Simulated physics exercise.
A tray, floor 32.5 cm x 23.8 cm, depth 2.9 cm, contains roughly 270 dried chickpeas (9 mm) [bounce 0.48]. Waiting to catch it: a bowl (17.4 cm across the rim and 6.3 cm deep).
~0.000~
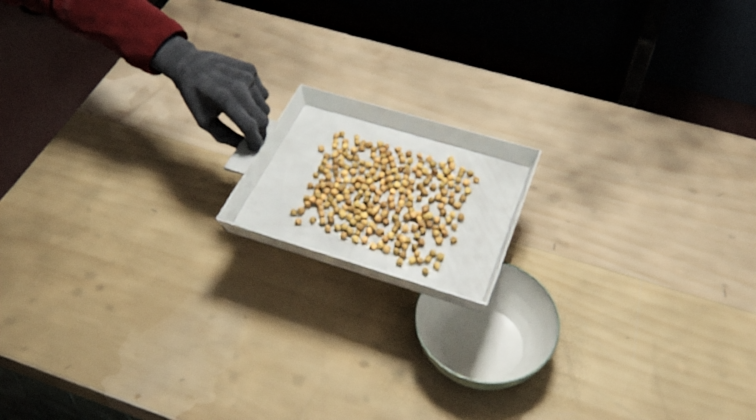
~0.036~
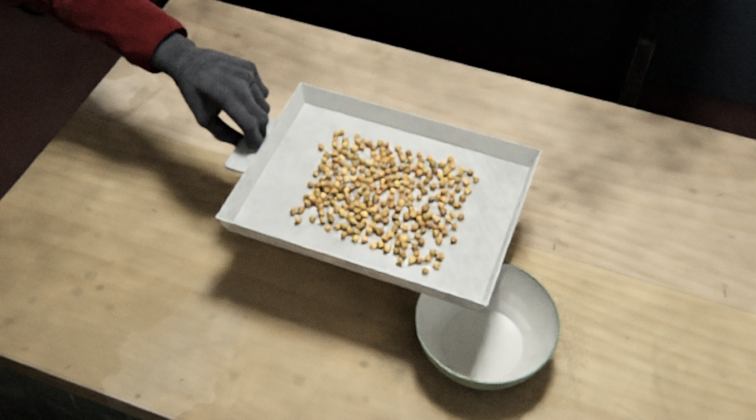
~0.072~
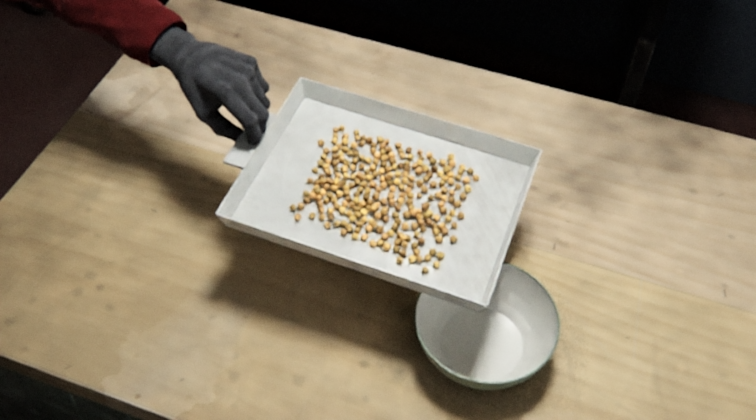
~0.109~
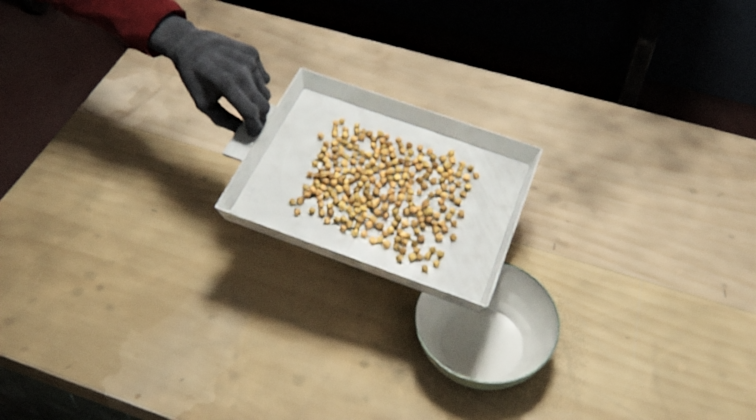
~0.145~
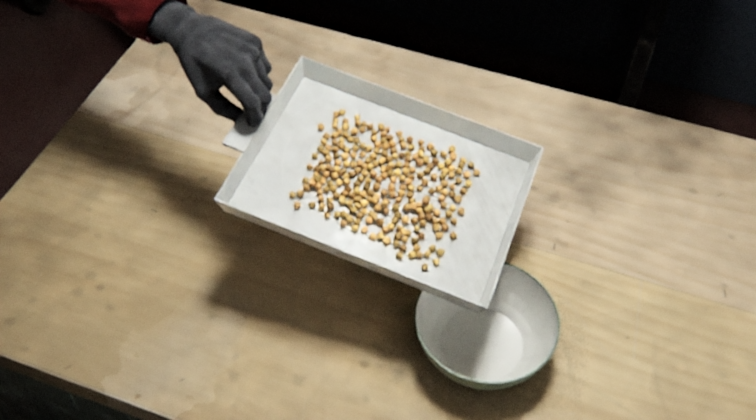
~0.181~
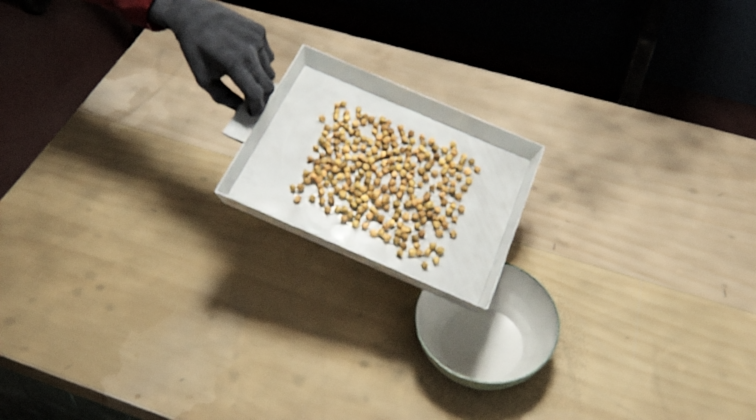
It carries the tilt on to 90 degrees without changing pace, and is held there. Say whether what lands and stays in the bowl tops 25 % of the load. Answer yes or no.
Share kept below, set against 25 %: Yes.
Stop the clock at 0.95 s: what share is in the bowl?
About 25 per cent by then.
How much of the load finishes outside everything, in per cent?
Roughly 10 per cent.
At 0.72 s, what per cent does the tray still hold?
About 100 per cent.
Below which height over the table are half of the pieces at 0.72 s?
Roughly 16 cm.
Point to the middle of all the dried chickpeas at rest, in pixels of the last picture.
At about (494, 344).
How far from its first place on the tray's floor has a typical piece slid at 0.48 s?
Roughly 3 cm.
After 0.48 s, tilt 42 degrees; tray 100 %; middle of all pieces on or above the table near (425, 170).
Then, at 0.72 s, tilt 66 degrees; tray 100 %; middle of all pieces on or above the table near (480, 238).
After 0.95 s, tilt 88 degrees; bowl 25 %, tray 70 %; middle of all pieces on or above the table near (495, 268).
Then, at 1.17 s, tilt 90 degrees; bowl 40 %, tray 55 %; middle of all pieces on or above the table near (498, 288).
In the end, at 2.4 s, outside 10 %, bowl 85 %.
